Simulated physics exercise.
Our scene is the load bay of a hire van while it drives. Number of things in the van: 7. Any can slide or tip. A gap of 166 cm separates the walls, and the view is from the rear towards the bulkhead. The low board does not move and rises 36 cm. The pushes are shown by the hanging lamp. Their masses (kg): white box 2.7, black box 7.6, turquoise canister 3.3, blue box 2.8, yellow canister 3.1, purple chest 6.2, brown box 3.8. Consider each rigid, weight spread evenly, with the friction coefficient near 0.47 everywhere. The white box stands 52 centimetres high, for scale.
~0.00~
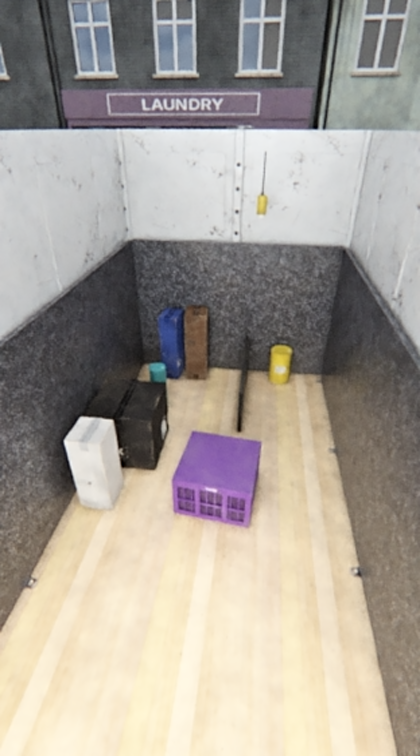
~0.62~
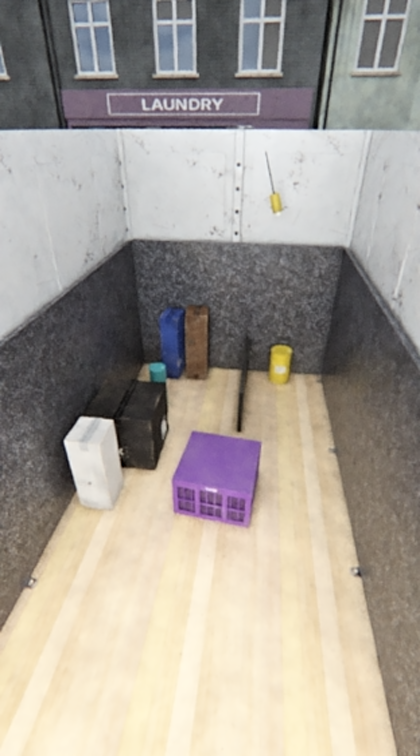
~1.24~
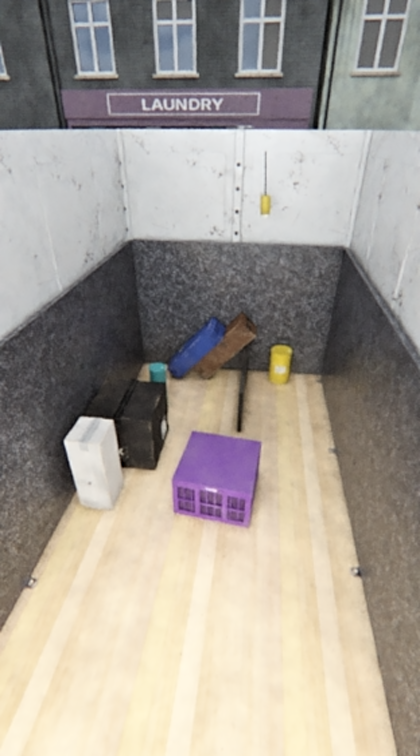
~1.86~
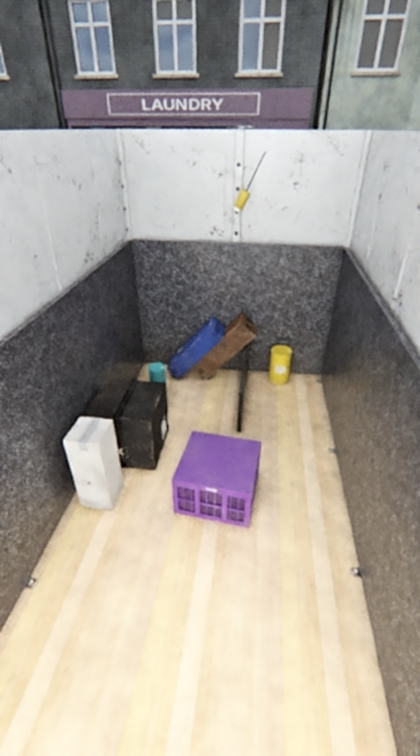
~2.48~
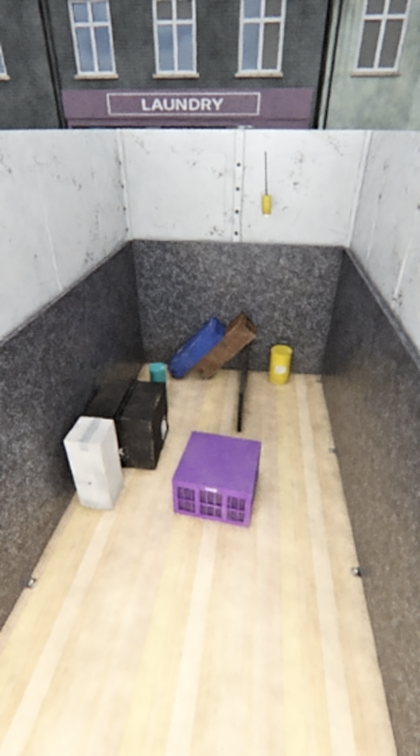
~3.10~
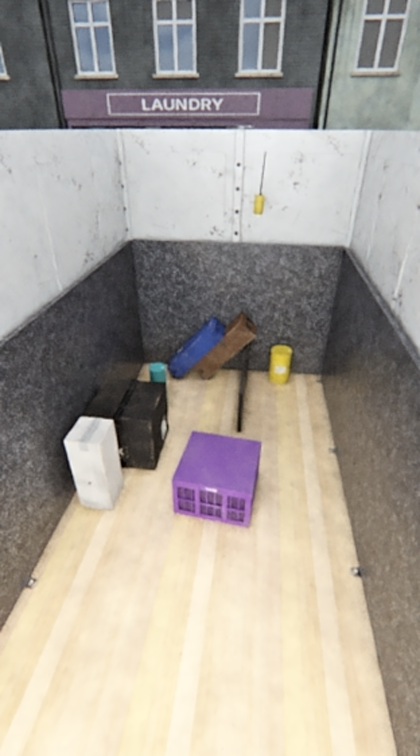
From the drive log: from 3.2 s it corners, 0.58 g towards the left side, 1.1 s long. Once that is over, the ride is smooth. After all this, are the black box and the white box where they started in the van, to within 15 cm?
The black box remains in place; the white box remains in place.
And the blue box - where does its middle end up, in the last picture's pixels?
You'll see it about at (169, 351) in the last picture.
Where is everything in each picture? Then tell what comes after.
The first picture shows smooth; black box (130, 423); white box (97, 464).
The second picture shows force 0.41 g right; yellow canister (280, 365); purple chest (219, 476).
The third picture shows smooth; brown box (224, 347) leaning 42°.
The fourth picture shows force 0.34 g left; brown box (224, 347) leaning 42°; blue box (196, 348) leaning 42°.
The fifth picture shows smooth; brown box (224, 347) leaning 42°; purple chest (219, 476).
The sixth picture shows smooth; black box (130, 423); white box (97, 464).
After 3.70 s, force 0.58 g left; white box leaning 8° near (89, 462); black box slid 2 cm near (127, 423); brown box leaning 48°.
After 3.80 s, force 0.58 g left; white box leaning 7° near (89, 462); black box slid 2 cm near (127, 423); brown box leaning 52°.
After 3.90 s, force 0.58 g left; white box leaning 7° near (89, 462); black box slid 2 cm near (127, 423); brown box leaning 56°.
After 4.20 s, force 0.23 g left; white box leaning 7° near (89, 462); black box slid 2 cm near (127, 423); brown box leaning 63°.
At rest (5.8 s), tipped over in the van, turquoise canister, blue box and brown box; not toppled but over 15 cm from the start, yellow canister and purple chest; the other 2 in place, give or take 15 cm. In the last view, black box near (127, 423), white box near (95, 464).
